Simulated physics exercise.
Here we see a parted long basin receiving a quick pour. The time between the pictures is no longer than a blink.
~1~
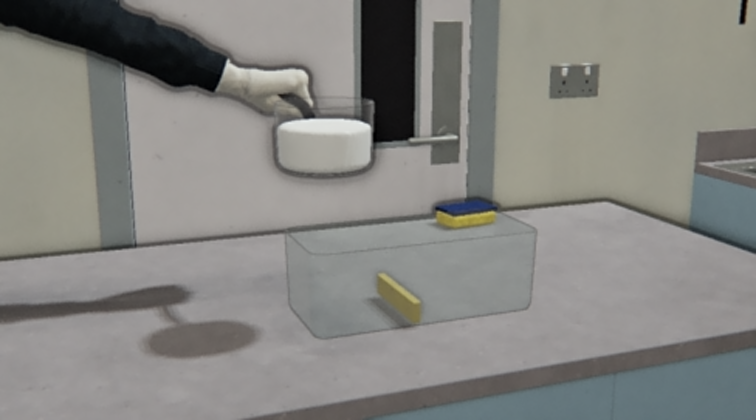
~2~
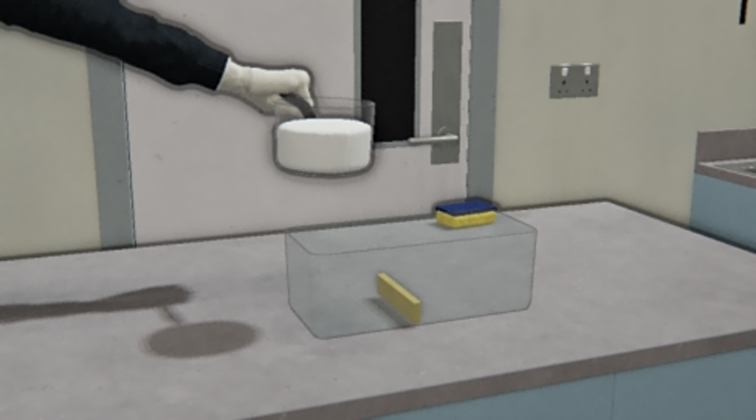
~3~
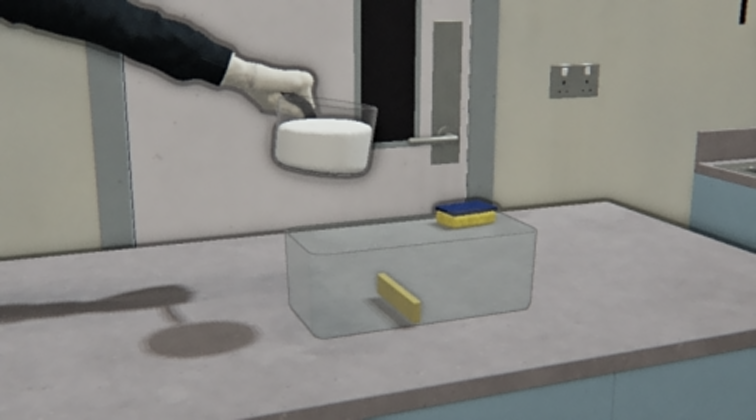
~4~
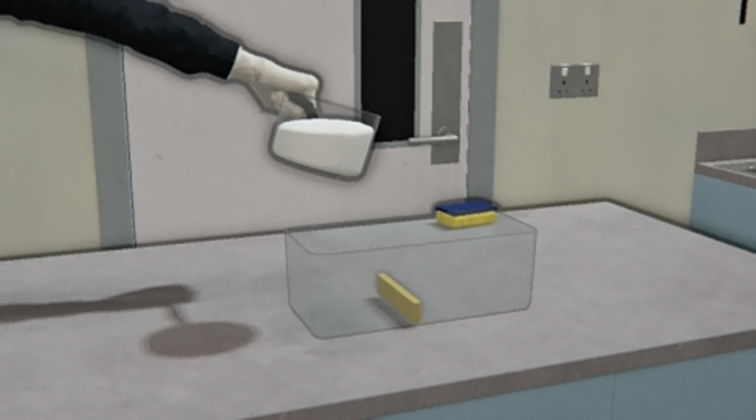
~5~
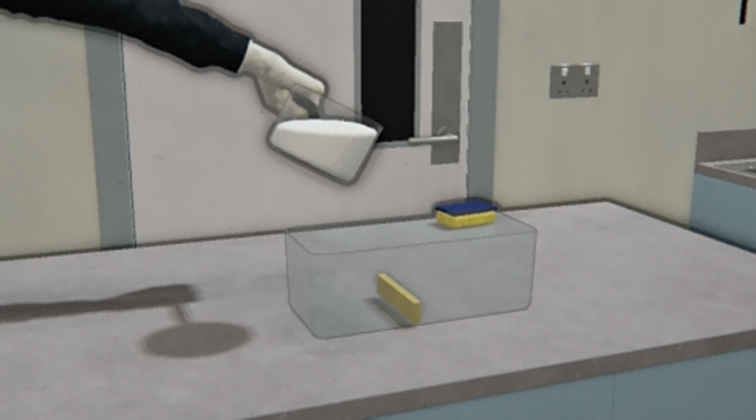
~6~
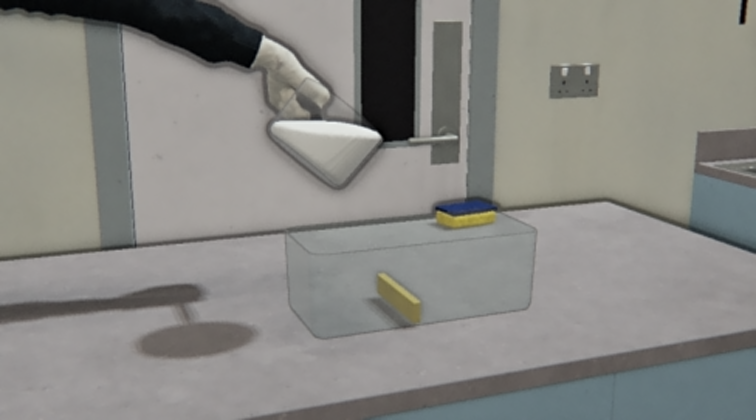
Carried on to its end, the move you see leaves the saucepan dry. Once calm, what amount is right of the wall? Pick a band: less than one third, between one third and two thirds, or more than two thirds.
It is more than two thirds.
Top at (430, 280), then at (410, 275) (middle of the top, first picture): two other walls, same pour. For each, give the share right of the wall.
In order, some 5 and 50 in a hundred.
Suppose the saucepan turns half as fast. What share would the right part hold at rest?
About 85 per cent.
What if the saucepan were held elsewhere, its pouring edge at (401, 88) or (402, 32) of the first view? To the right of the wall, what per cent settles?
Start one gives close to 80 percent, start two close to 80 percent.
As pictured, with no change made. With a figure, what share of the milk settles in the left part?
Share approx. 15 %.
A moment on, the saucepan is tipped on its side and 43 per cent is still to pour, 1 is left of the wall and 15 right of it.
Next, the saucepan is tipped on its side and 16 per cent is still to pour, 7 is left of the wall and 65 right of it.
Then the saucepan is tipped on its side and 5 per cent is still to pour, 9 is left of the wall and 79 right of it.
Later the saucepan is tipped on its side and 2 per cent is still to pour, 11 is left of the wall and 85 right of it.
Finally, 15 per cent lies left of the wall, 84 right of it and 1 outside.
